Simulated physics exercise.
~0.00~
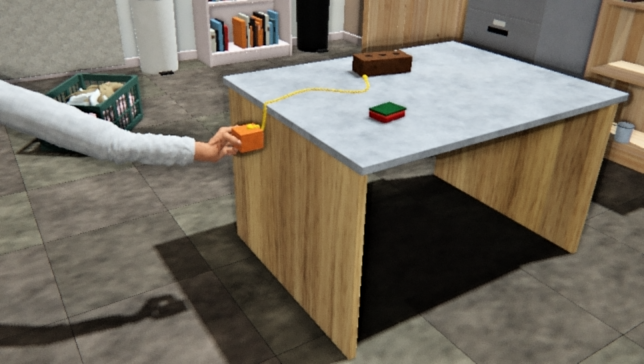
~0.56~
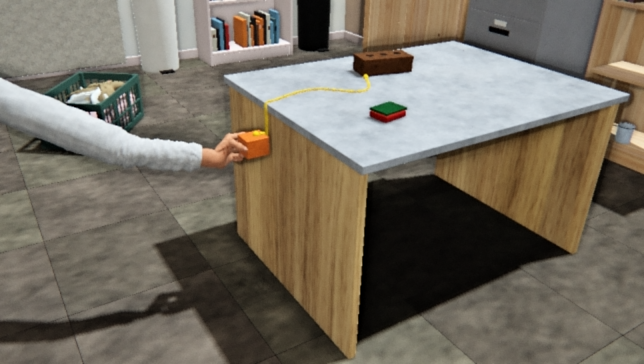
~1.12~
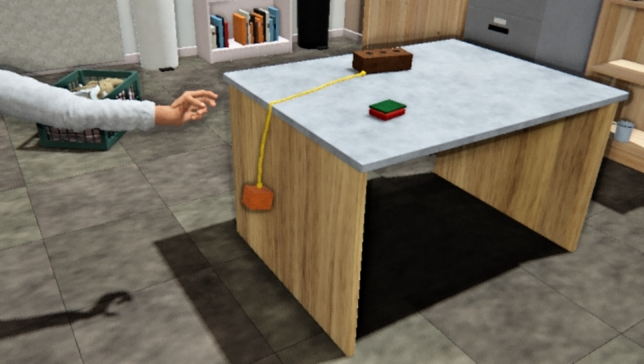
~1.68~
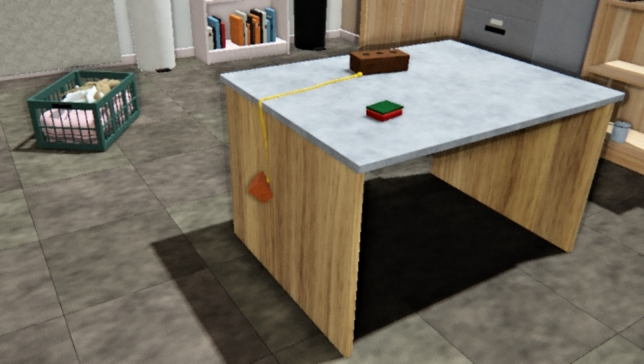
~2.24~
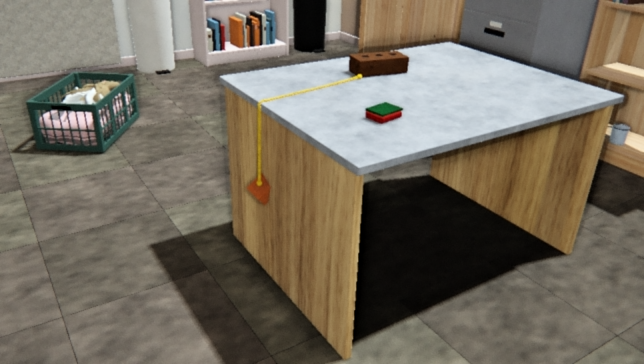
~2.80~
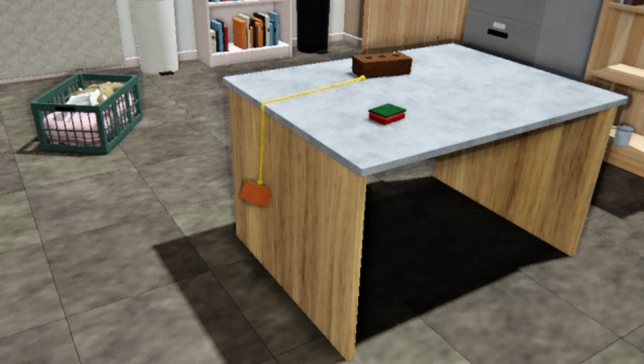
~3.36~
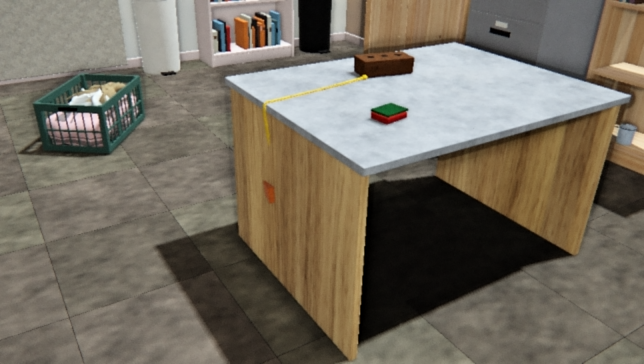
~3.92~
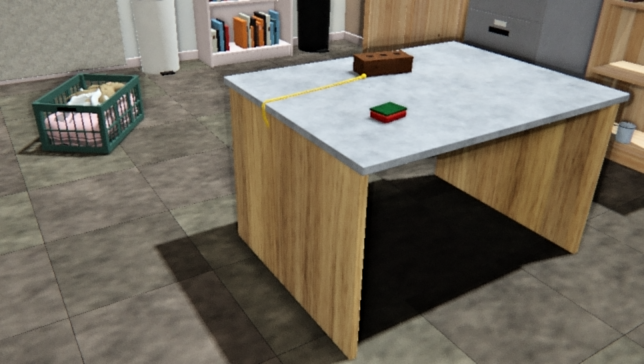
An orange block released by a hand dangles from the desk, then swings from view.
